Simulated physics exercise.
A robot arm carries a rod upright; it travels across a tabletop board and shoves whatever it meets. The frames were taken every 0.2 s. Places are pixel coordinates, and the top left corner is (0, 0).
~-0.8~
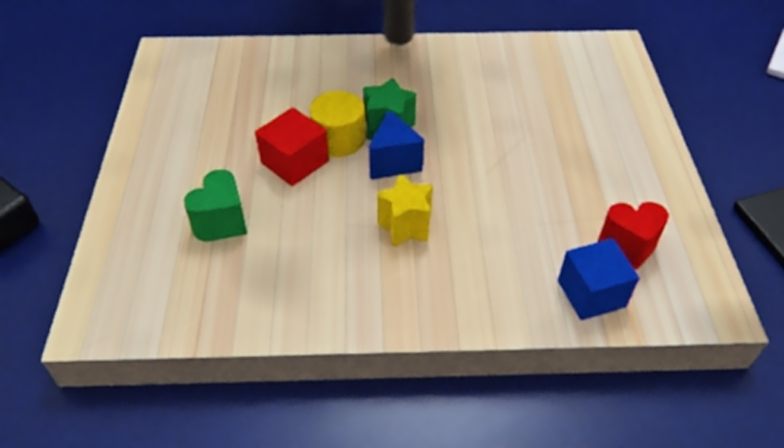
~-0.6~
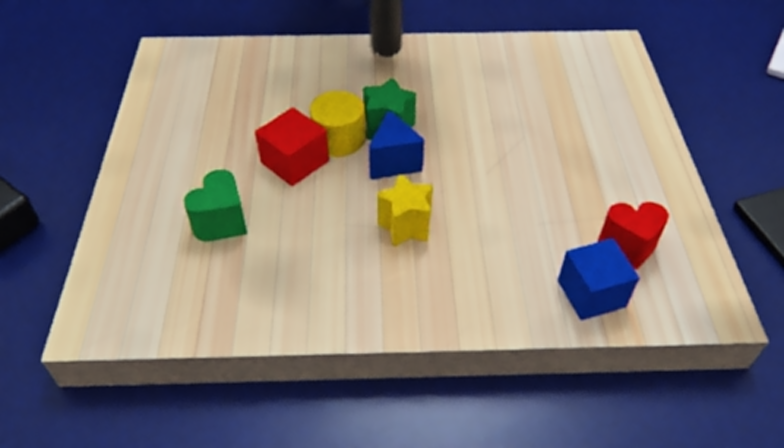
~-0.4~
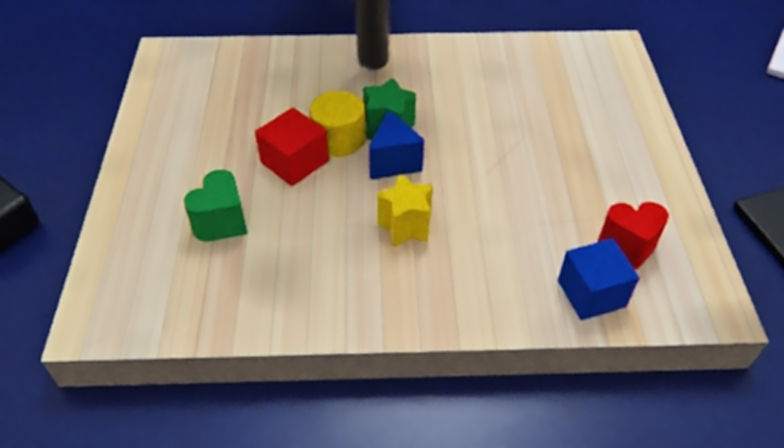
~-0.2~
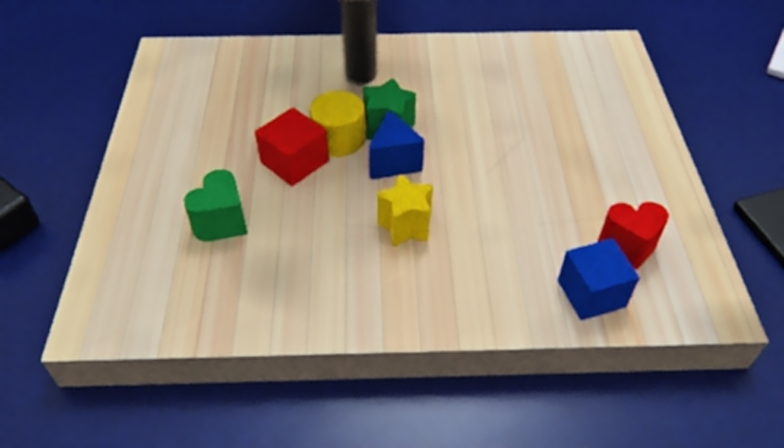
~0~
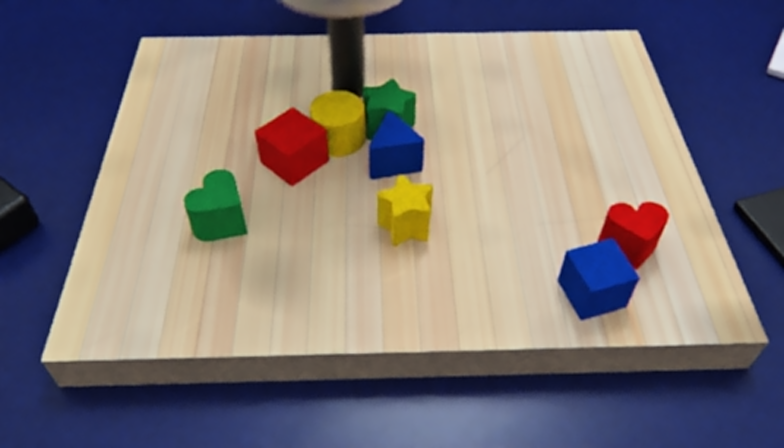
In this clip, colourful blocks of various shapes sit still on a pale wooden board while a dark rod at the far edge moves gradually nearer and slightly left, coming close behind the yellow round block.
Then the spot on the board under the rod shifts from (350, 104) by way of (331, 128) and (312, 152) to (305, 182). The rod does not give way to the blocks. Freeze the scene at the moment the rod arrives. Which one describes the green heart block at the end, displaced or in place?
That block is shifted.
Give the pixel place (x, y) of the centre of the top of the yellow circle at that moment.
When the path ends, it will be at (346, 164).
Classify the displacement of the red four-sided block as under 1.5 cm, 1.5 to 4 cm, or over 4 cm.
It goes a long way, over 4 cm.
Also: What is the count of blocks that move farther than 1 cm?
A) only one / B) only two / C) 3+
My answer is option C.
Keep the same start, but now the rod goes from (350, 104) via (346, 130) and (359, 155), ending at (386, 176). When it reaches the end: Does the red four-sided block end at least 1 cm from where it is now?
Final answer: Yes.
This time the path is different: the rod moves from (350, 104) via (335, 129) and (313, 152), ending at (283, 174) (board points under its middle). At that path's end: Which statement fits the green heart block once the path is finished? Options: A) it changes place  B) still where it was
That would be A.
On the path given first. One third of the way, rod at (330, 116); red four-sided block at (281, 140), turned 25° clockwise; yellow circle at (334, 127).
Two thirds of the way, rod at (311, 141); red four-sided block at (270, 150), turned 35° clockwise; yellow circle at (337, 147).
At the end, rod at (304, 170); green heart block at (197, 200); red four-sided block at (253, 175), turned 55° clockwise; yellow circle at (346, 164); green star-shaped block not moved.
